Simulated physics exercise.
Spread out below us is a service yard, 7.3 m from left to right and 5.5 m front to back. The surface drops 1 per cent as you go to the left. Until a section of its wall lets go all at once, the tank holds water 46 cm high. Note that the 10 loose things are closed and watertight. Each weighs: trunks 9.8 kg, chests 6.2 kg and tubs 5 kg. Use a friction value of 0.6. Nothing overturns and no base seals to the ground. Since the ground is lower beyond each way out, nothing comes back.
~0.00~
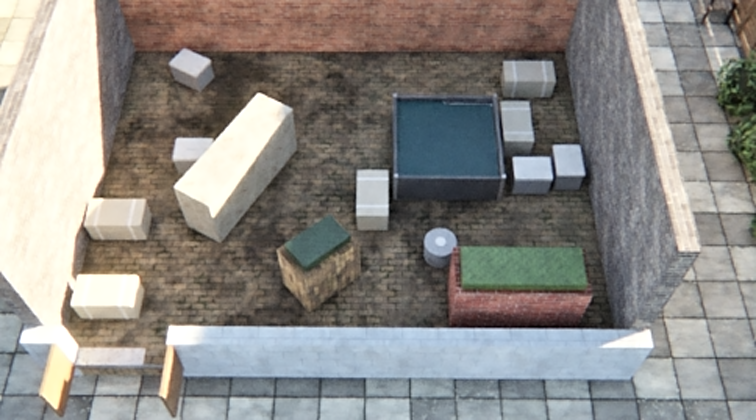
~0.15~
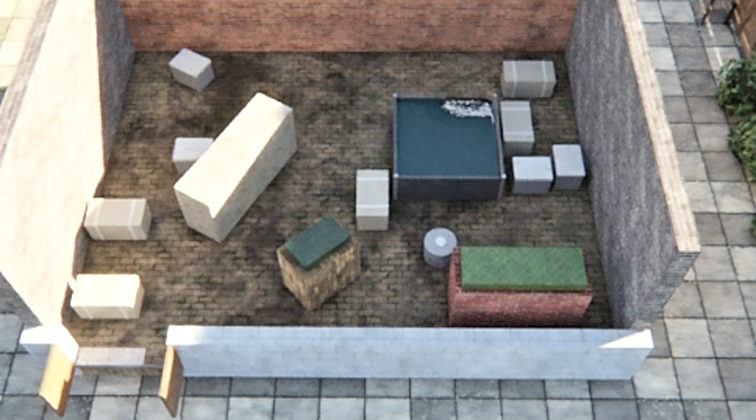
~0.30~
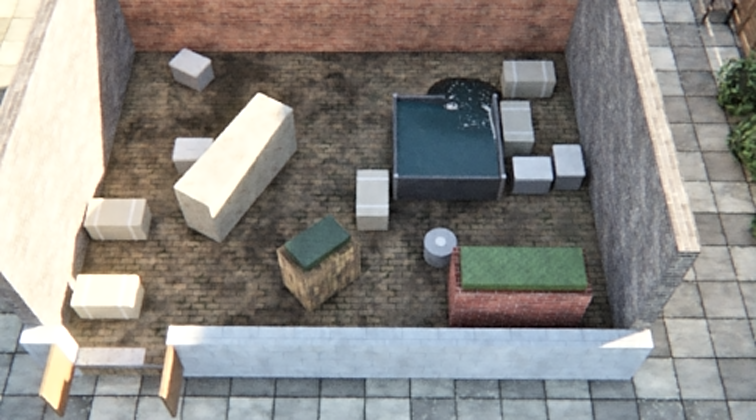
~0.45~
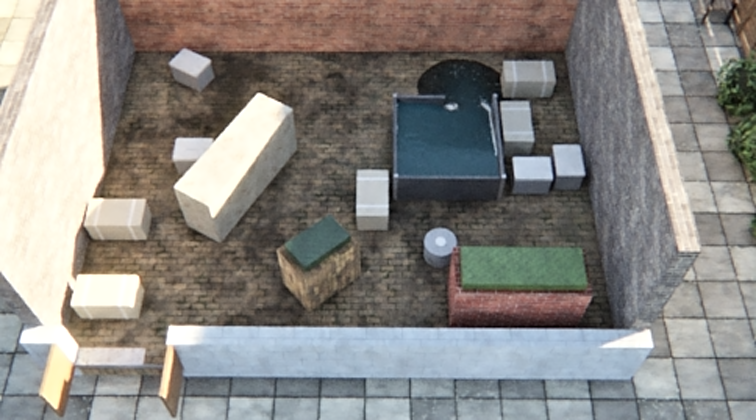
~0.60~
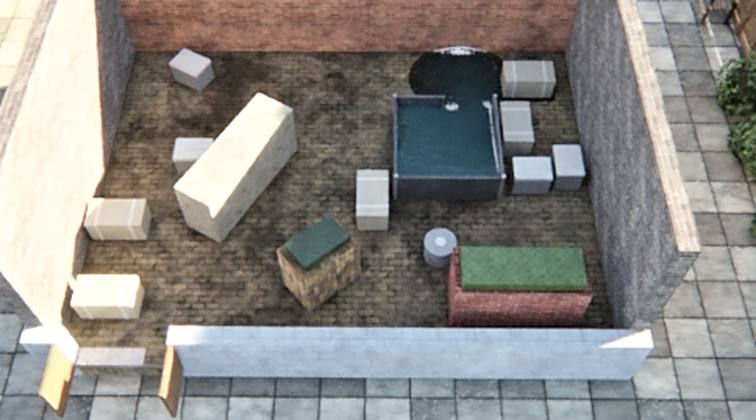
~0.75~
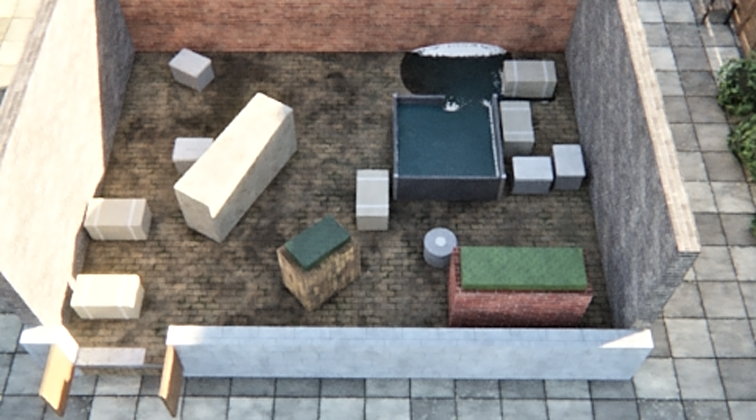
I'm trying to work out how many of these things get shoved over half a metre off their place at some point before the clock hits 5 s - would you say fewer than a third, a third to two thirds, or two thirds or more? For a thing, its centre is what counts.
I would say a third to two thirds.
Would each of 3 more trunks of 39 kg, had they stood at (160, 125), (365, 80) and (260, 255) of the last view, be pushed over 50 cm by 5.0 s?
In that order: Under, under, under.
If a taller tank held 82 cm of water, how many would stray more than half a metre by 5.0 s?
Result: 6.
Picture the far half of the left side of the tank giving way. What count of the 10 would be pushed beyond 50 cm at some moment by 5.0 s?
That would give 1.
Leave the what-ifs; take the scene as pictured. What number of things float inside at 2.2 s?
1 at that moment.
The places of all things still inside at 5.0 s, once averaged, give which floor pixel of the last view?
Roughly at (345, 206).
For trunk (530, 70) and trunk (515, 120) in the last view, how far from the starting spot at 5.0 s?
Shifts in order: 100 cm; 60 cm.
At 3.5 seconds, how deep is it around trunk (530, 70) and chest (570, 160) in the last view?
I'd estimate 6 cm for the first and 4 cm for the second.
After 1.1 s 0 of 10 are over 50 cm from their spots; 0 afloat.
After 2.2 s 0 of 10 are over 50 cm from their spots; 1 afloat.
After 3.5 s 1 of 10 are over 50 cm from their spots; 1 afloat.
After 5.0 s 5 of 10 are over 50 cm from their spots, and 5 have been at some point; 4 afloat.
